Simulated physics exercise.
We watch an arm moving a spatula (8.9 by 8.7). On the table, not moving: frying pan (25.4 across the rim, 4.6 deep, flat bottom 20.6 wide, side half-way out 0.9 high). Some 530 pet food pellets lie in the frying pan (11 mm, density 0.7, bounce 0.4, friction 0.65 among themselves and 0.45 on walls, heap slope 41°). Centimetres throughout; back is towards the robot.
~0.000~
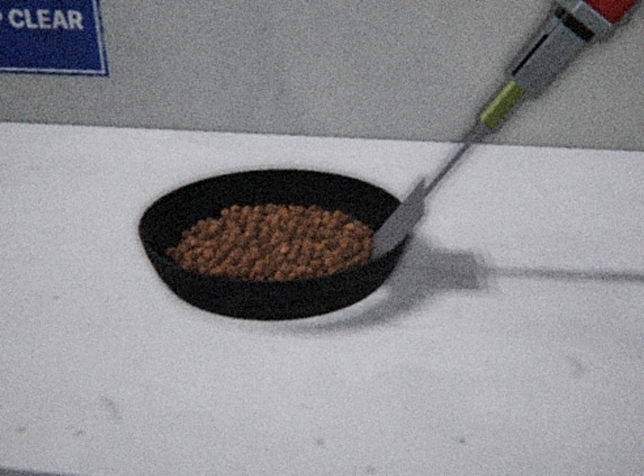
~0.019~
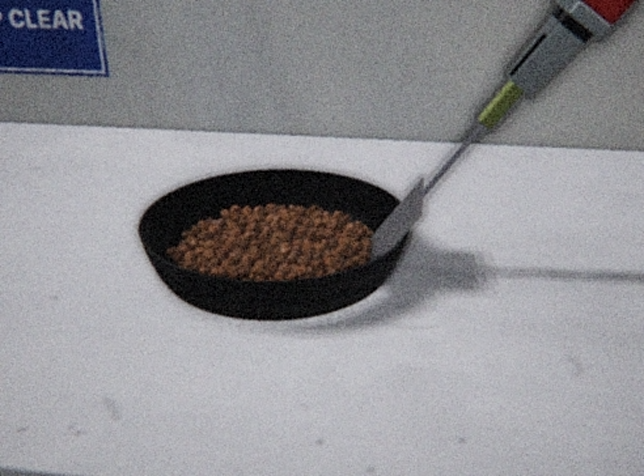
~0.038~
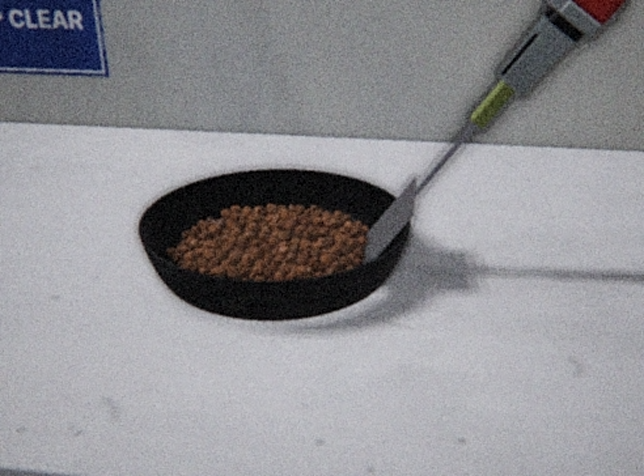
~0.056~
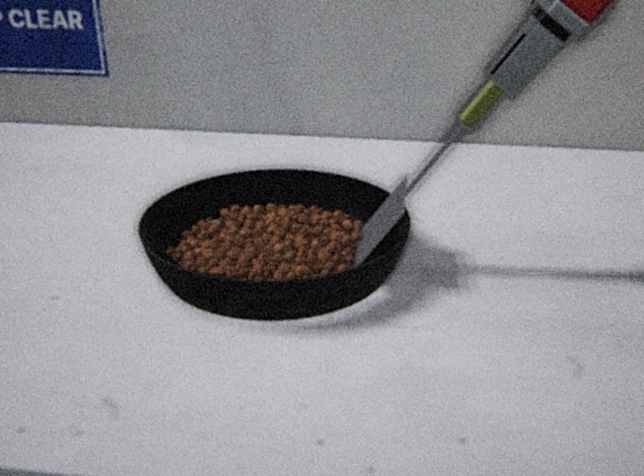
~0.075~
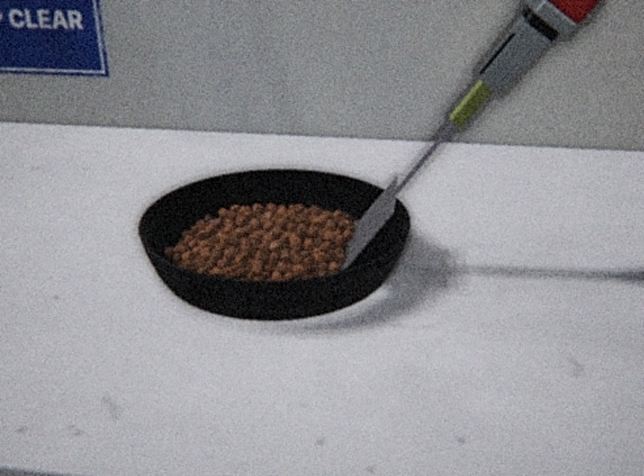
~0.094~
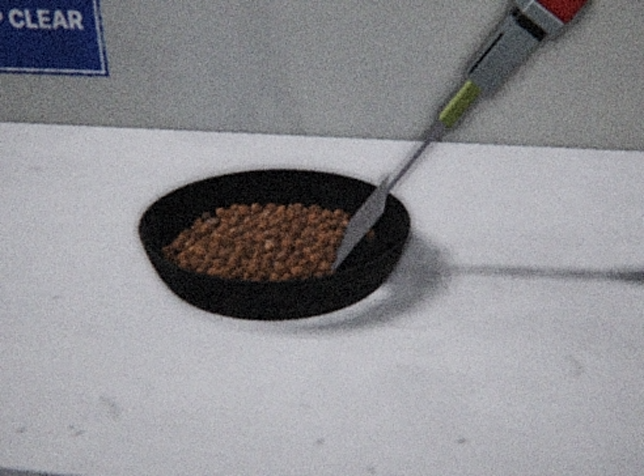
A robotic arm slides a spatula slightly left through brown pellets in a black pan.
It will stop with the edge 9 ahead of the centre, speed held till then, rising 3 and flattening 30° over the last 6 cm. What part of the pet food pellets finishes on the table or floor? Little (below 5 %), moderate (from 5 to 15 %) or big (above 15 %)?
On the table or floor the share is little, below 5 %.
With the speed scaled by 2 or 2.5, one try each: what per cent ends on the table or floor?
Some 20 and 20 per cent.
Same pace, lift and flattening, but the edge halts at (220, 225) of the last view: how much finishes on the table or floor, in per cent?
Some 0 per cent.
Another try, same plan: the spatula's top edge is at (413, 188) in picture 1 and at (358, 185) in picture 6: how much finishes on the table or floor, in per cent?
Some 5 per cent.
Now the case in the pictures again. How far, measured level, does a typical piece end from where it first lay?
Some 5 cm.
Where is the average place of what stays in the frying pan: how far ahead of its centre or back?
About 5.0 cm ahead.
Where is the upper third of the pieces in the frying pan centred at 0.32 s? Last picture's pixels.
At about (207, 222).
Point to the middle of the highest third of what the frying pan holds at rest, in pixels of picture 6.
Around (186, 215).
After 0.21 s, sloping 55°, highest piece 4 above the table; 528 in the frying pan.
After 0.32 s, sloping 43°, highest piece 6 above the table; 528 in the frying pan.
After 0.57 s, sloping 25°, highest piece 7 above the table; 519 in the frying pan, 9 on the table or floor.
After 1.62 s, sloping 25°, highest piece 7 above the table; 518 in the frying pan, 10 on the table or floor.
At rest, 518 in the frying pan, 10 on the table or floor. That is 2 % on the table or floor.
